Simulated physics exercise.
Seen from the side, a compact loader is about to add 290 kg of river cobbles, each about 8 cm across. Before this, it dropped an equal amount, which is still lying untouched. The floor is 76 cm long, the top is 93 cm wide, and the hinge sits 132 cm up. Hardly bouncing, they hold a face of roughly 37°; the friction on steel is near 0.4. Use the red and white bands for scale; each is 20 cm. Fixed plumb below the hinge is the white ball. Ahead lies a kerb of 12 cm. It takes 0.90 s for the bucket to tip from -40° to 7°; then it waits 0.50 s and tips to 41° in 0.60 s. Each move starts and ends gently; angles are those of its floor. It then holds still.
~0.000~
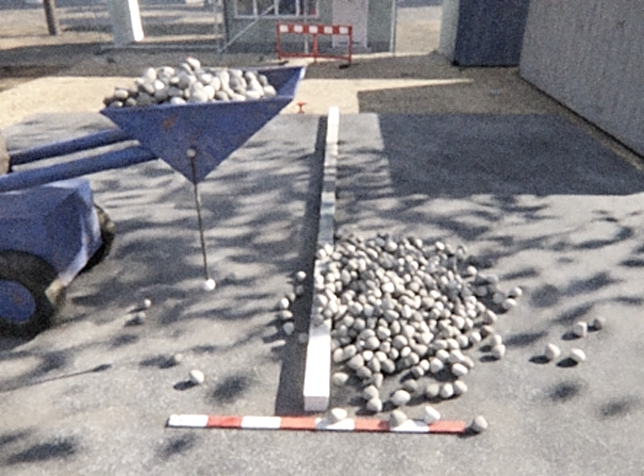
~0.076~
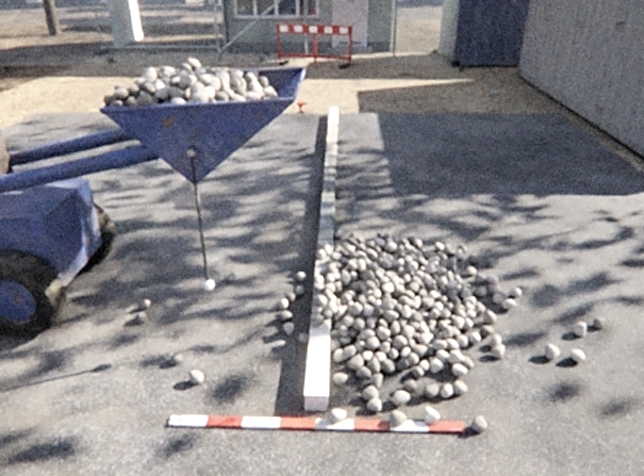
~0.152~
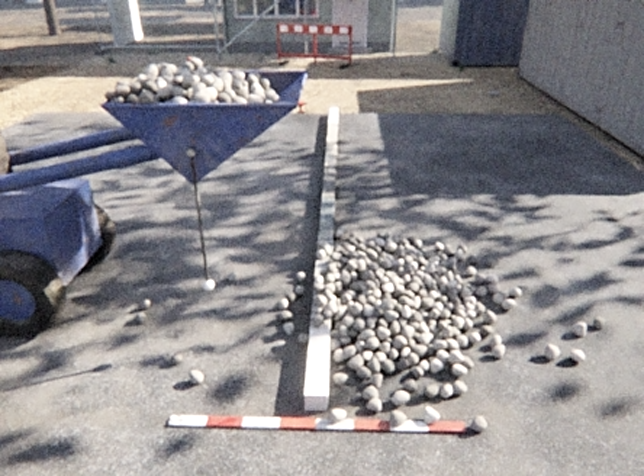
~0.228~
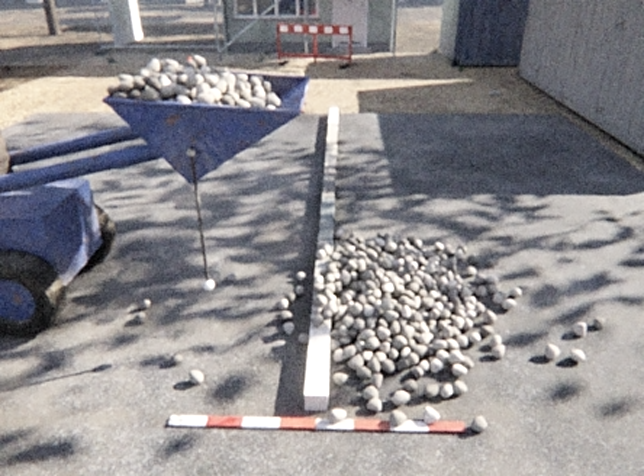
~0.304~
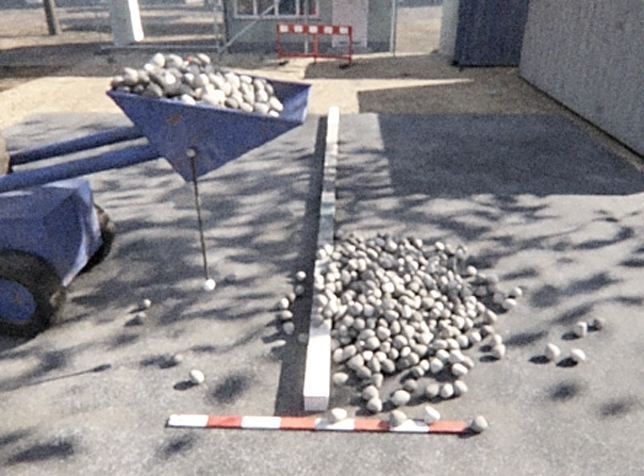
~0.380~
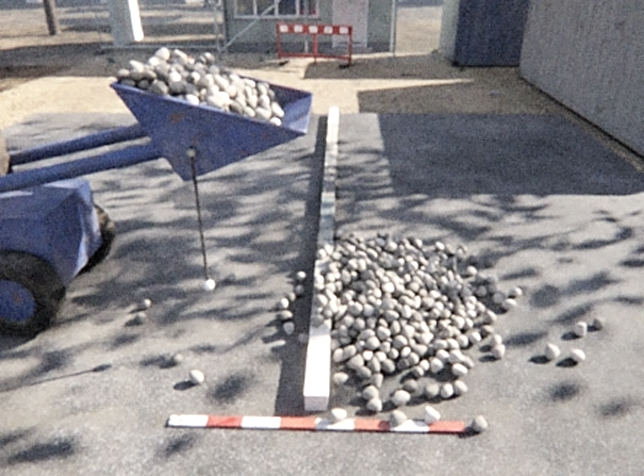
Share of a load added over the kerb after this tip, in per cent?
Some 53 %.
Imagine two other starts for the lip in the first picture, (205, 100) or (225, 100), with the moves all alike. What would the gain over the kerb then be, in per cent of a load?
Close to 0 per cent, followed by close to 10 per cent.
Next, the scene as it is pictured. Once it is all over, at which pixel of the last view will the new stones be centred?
I'd put their centre close to (337, 282).
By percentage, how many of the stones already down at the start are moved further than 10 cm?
Close to 5 in a hundred of them.
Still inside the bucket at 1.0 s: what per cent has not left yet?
Still inside: Some 100 %.
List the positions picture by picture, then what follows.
Lip at (293, 99), floor tilted -40°, highest stones at (192, 74). The earlier load is highest near (351, 278), 20 cm above ground level, 6 % on this side of the kerb, 94 % over the kerb, in the first frame.
The bucket is at -39°, its lip at (294, 101); the top of the load is at (188, 74); the stones move at 0.1 m/s on average, in the second frame.
The bucket is at -36°, its lip at (296, 106); the top of the load is at (190, 73); the stones move at 0.2 m/s on average, in the third frame.
The bucket is at -32°, its lip at (300, 113); the top of the load is at (180, 68); the stones move at 0.2 m/s on average, in the fourth frame.
The bucket is at -28°, its lip at (303, 123); the top of the load is at (174, 63); the stones move at 0.3 m/s on average, in the fifth frame.
The bucket is at -22°, its lip at (305, 134); the top of the load is at (172, 60); the stones move at 0.3 m/s on average, in the sixth frame.
After 0.7 s the floor is at -0°; in per cent of one load, 100 in the bucket, 6 on this side of the kerb, 94 over the kerb; the foremost stones are at (538, 312).
After 1.0 s the floor is at 7°; in per cent of one load, 99 in the bucket, 7 on this side of the kerb, 94 over the kerb; the foremost stones are at (538, 312).
After 2.5 s the floor is at 41°; in per cent of one load, 3 in the bucket, 60 on this side of the kerb, 138 over the kerb; the foremost stones are at (538, 312).
After 4.9 s the floor is at 41°; in per cent of one load, 0 in the bucket, 53 on this side of the kerb, 148 over the kerb; the foremost stones are at (538, 312). Net gain over the kerb, 53.
